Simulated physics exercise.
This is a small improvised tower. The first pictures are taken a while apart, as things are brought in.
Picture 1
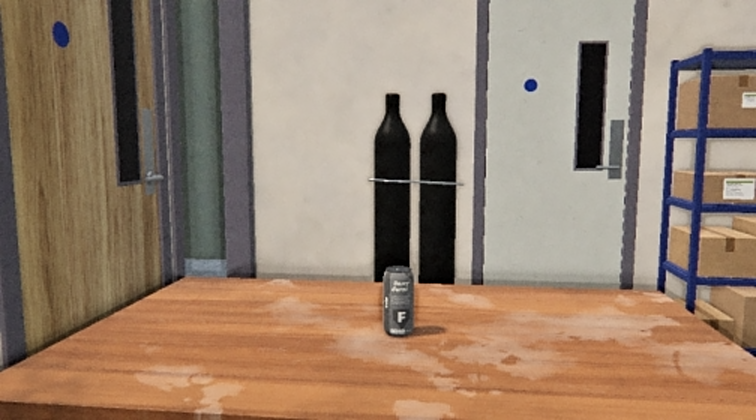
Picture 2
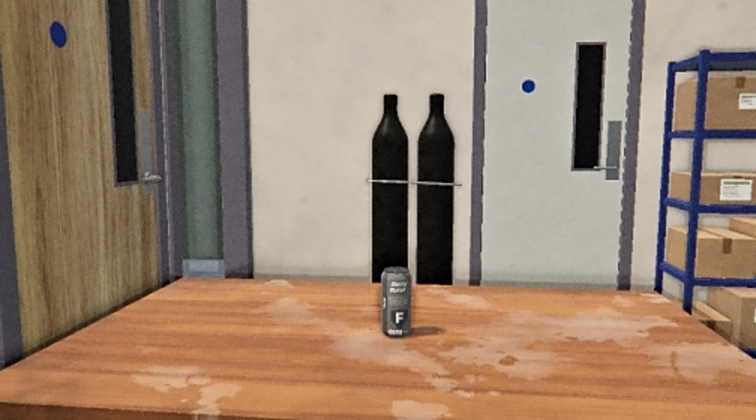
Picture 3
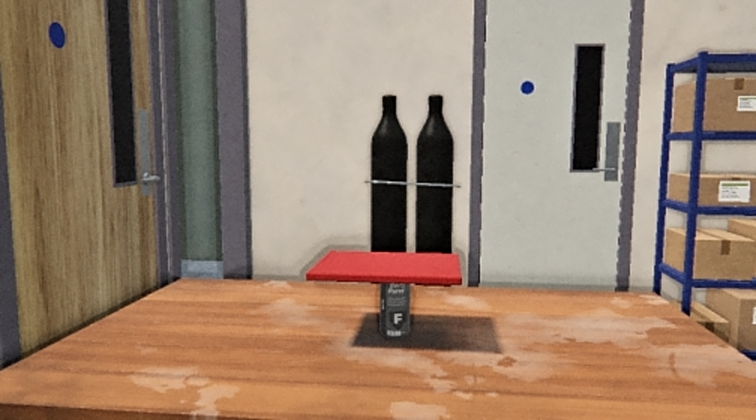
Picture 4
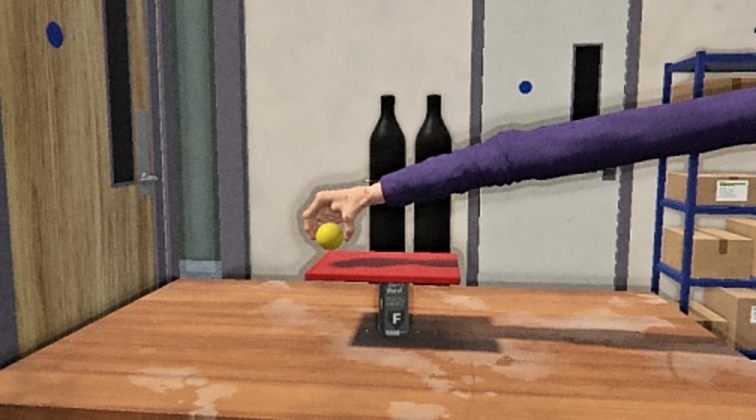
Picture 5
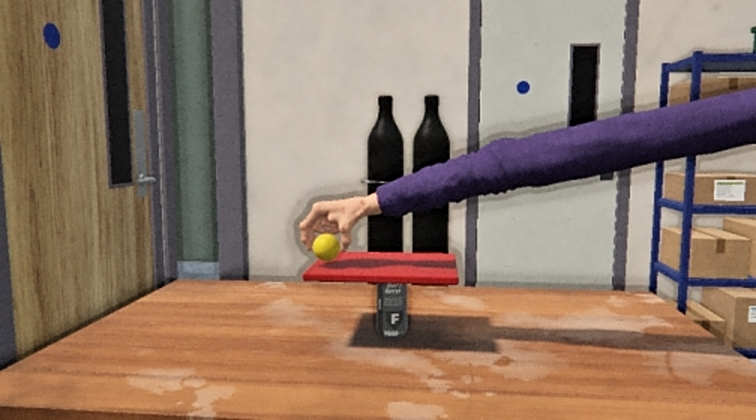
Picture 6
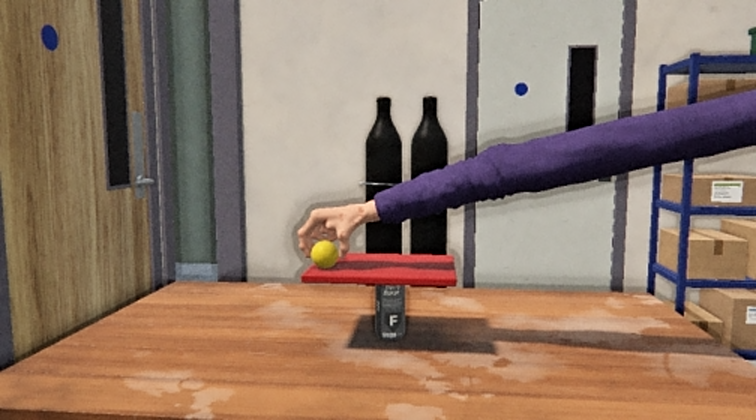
In a room with doors, dark cylinders and a shelf of boxes, a grey can stands alone on a worn wooden table. A flat red board then appears on top of the can, and a purple-sleeved arm reaches in from the right, lowering a yellow lemon onto the board's left end, fingers still holding it.
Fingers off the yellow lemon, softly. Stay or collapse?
As it turns out, it gives way.
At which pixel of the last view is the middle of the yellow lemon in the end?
Around (295, 332).
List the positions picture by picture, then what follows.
In the first frame, the last thing is not in view yet; grey can (399, 302).
In the second frame, the last thing is not in view yet; grey can (396, 302).
In the third frame, the last thing is not in view yet; grey can (395, 303).
The fourth frame shows coming down; yellow lemon (330, 237); grey can (394, 303).
The fifth frame shows coming down; yellow lemon (327, 247); grey can (392, 303).
The sixth frame shows set down, still held; yellow lemon (325, 255); grey can (390, 305).
Then, 0.70 s after the last picture, yellow lemon now fallen; red lid tipped 33° from how it was.
Then, 0.90 s after the last picture, red lid tipped 55° from how it was.
At rest, fallen, yellow lemon and red lid; grey can in place. Seen from the same camera at the end, yellow lemon near (295, 332). The stack loses its balance.
